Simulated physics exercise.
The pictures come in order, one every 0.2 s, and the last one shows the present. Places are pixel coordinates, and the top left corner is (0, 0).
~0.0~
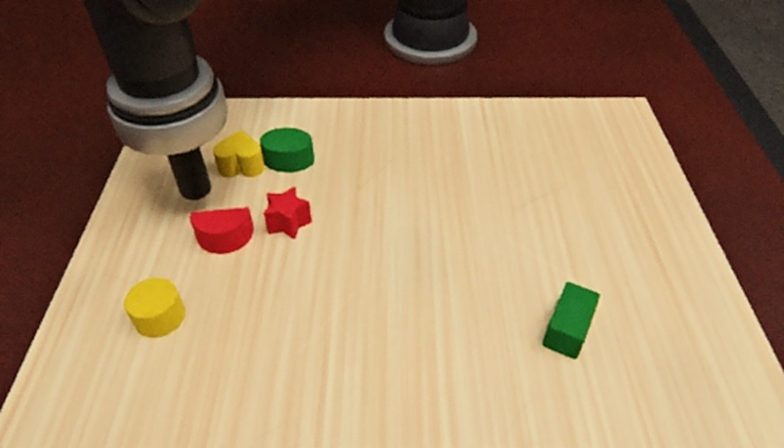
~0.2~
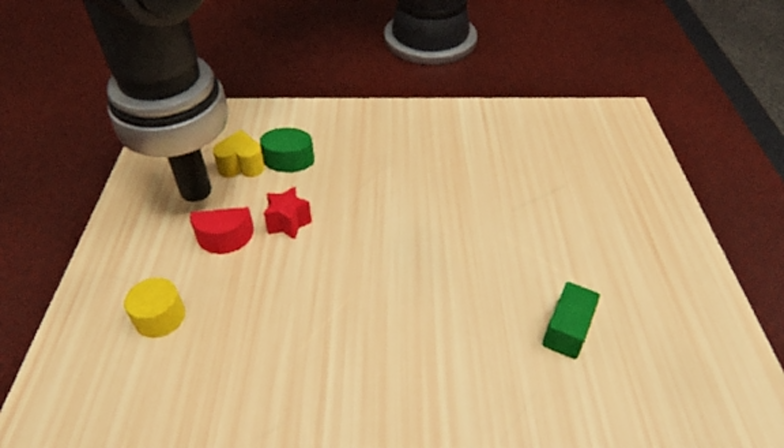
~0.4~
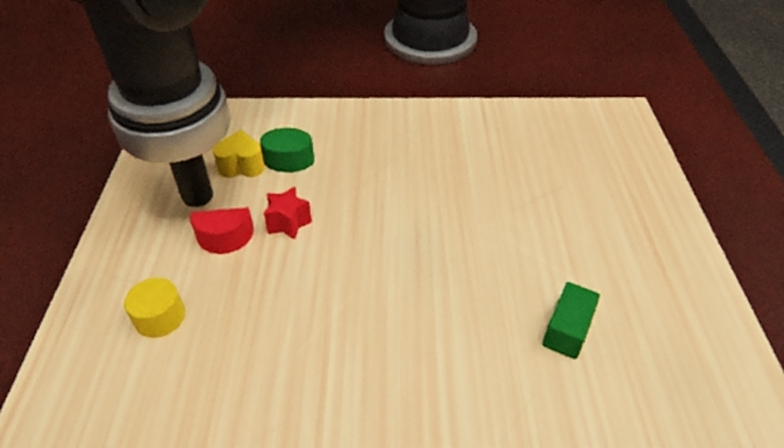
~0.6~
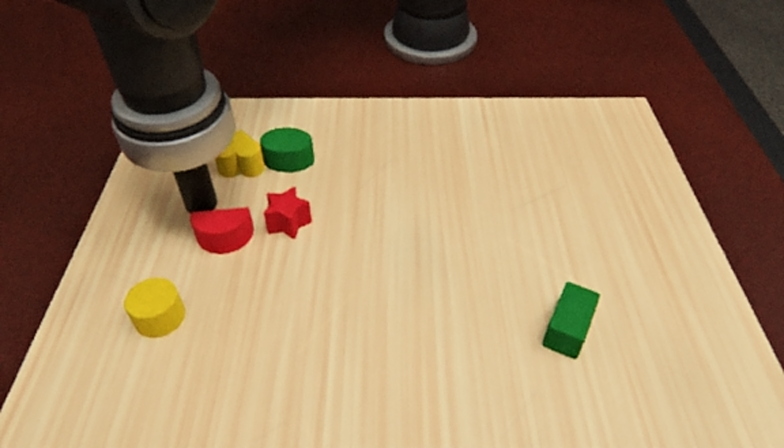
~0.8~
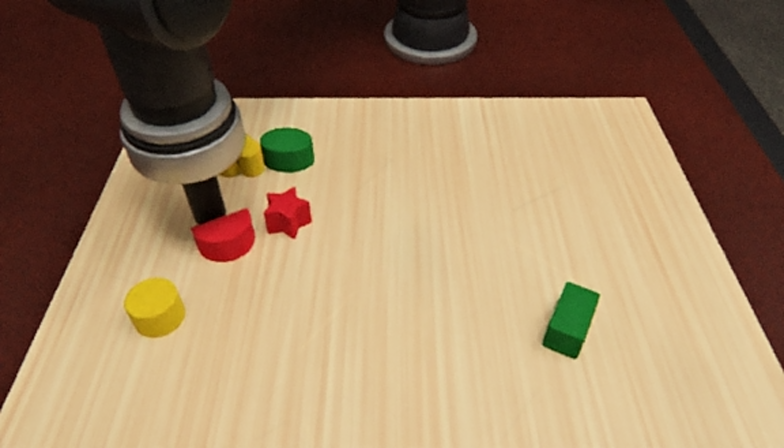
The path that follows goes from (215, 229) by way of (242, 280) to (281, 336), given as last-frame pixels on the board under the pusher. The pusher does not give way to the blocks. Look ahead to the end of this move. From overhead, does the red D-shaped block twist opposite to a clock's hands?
Going by the path, yes.
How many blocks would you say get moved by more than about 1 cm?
Shifted over 1 cm: One.
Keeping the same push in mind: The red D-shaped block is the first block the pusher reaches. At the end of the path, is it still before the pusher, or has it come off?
By the time the path ends, the red D-shaped block has slid off to the side or behind.
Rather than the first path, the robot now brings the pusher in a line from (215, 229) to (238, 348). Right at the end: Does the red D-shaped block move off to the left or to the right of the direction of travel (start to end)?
Well, taking the path from its start to its end as straight ahead, the red D-shaped block moves to the left.
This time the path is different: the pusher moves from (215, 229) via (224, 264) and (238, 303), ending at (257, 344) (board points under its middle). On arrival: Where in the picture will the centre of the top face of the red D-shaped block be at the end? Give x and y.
Its top middle will sit at (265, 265).
The first path, step by step. One third of the way, pusher at (229, 250); red D-shaped block at (252, 256), turned 35° anticlockwise.
Two thirds of the way, pusher at (250, 287); red D-shaped block at (282, 280), turned 65° anticlockwise.
At the end, pusher at (278, 325); red D-shaped block at (297, 285), turned 95° anticlockwise; red star unmoved.
